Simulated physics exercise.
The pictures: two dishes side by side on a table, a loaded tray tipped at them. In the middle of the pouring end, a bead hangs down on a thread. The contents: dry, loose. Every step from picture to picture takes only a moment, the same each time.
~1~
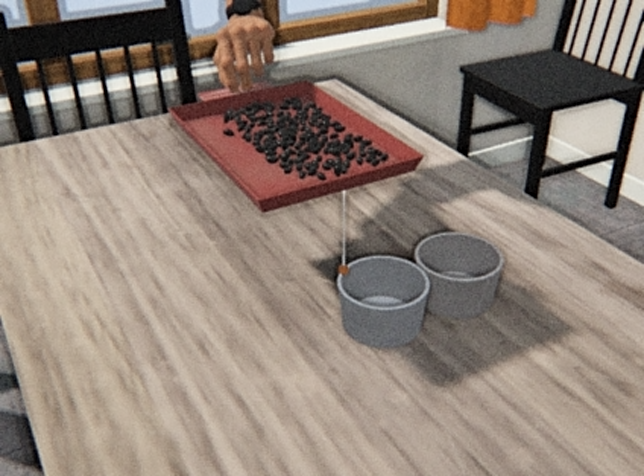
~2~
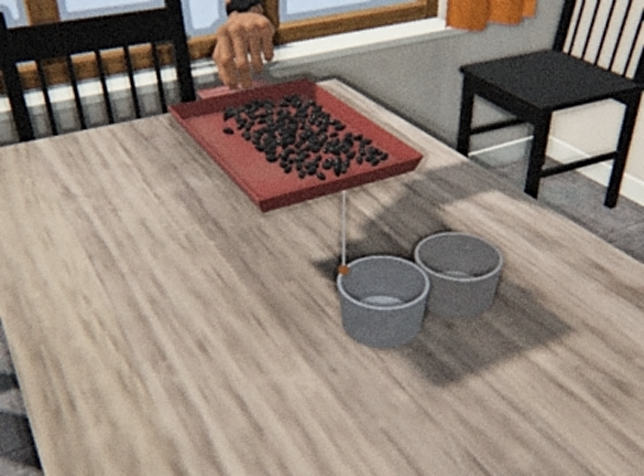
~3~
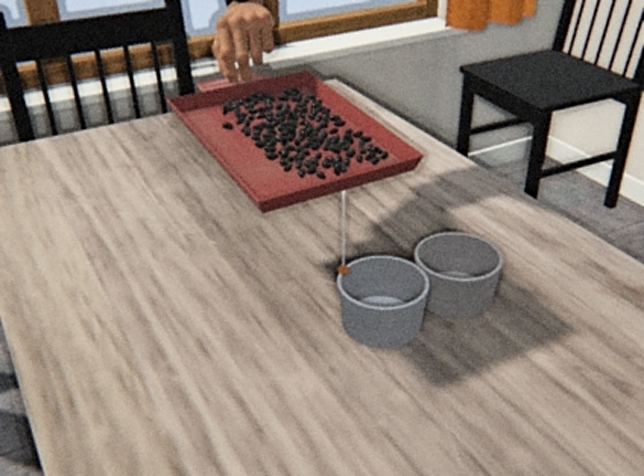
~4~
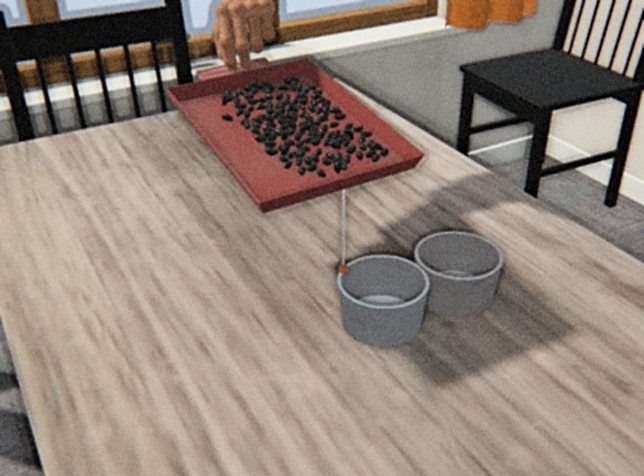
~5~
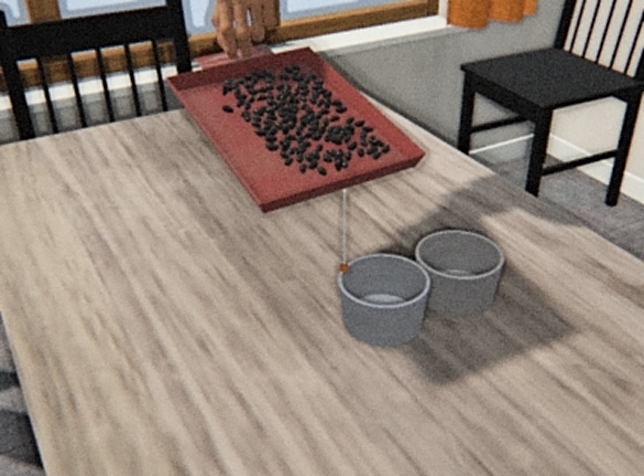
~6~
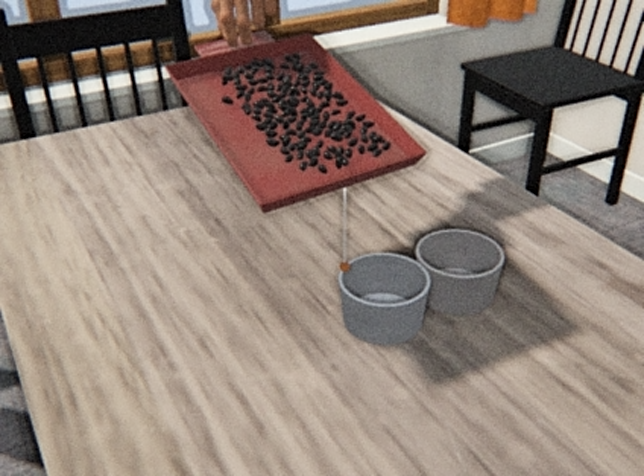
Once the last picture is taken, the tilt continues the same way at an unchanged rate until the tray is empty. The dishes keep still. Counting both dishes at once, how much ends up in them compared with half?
Between them they hold less than half.
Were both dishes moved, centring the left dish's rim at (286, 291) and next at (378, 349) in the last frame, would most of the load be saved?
Result, first setup: The minor share; second setup: The minor share.
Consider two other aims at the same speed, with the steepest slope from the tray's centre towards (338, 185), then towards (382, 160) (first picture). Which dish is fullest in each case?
Outcome by order - one: Left side; two: Left side.
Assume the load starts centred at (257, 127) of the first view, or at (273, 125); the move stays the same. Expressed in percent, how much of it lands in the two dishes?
That would be 10 per cent, and then 10 per cent.
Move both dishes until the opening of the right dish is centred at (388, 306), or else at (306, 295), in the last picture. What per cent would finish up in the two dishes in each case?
90 per cent the first time, 40 per cent the second time.
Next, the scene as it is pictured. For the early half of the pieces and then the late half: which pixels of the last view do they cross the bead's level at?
(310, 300) for the early half, (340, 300) for the late half.
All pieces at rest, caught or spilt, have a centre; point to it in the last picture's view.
Once nothing moves, the middle sits near (324, 372).
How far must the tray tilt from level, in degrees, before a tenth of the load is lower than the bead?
Close to 90° of tilt at that moment.
Soon, tray tipped steeply; nearly all on the tray; a stray few in the air.
A while on, tray tipped right over; about two thirds on the tray; a stray few in the left dish; a small part outside both; about a quarter in the air.
Towards the end, tray tipped past a quarter turn; a small part in the left dish; a stray few in the right dish; nearly all outside both.
Finally, tray tipped past a quarter turn; a small part in the left dish; a stray few in the right dish; nearly all outside both.
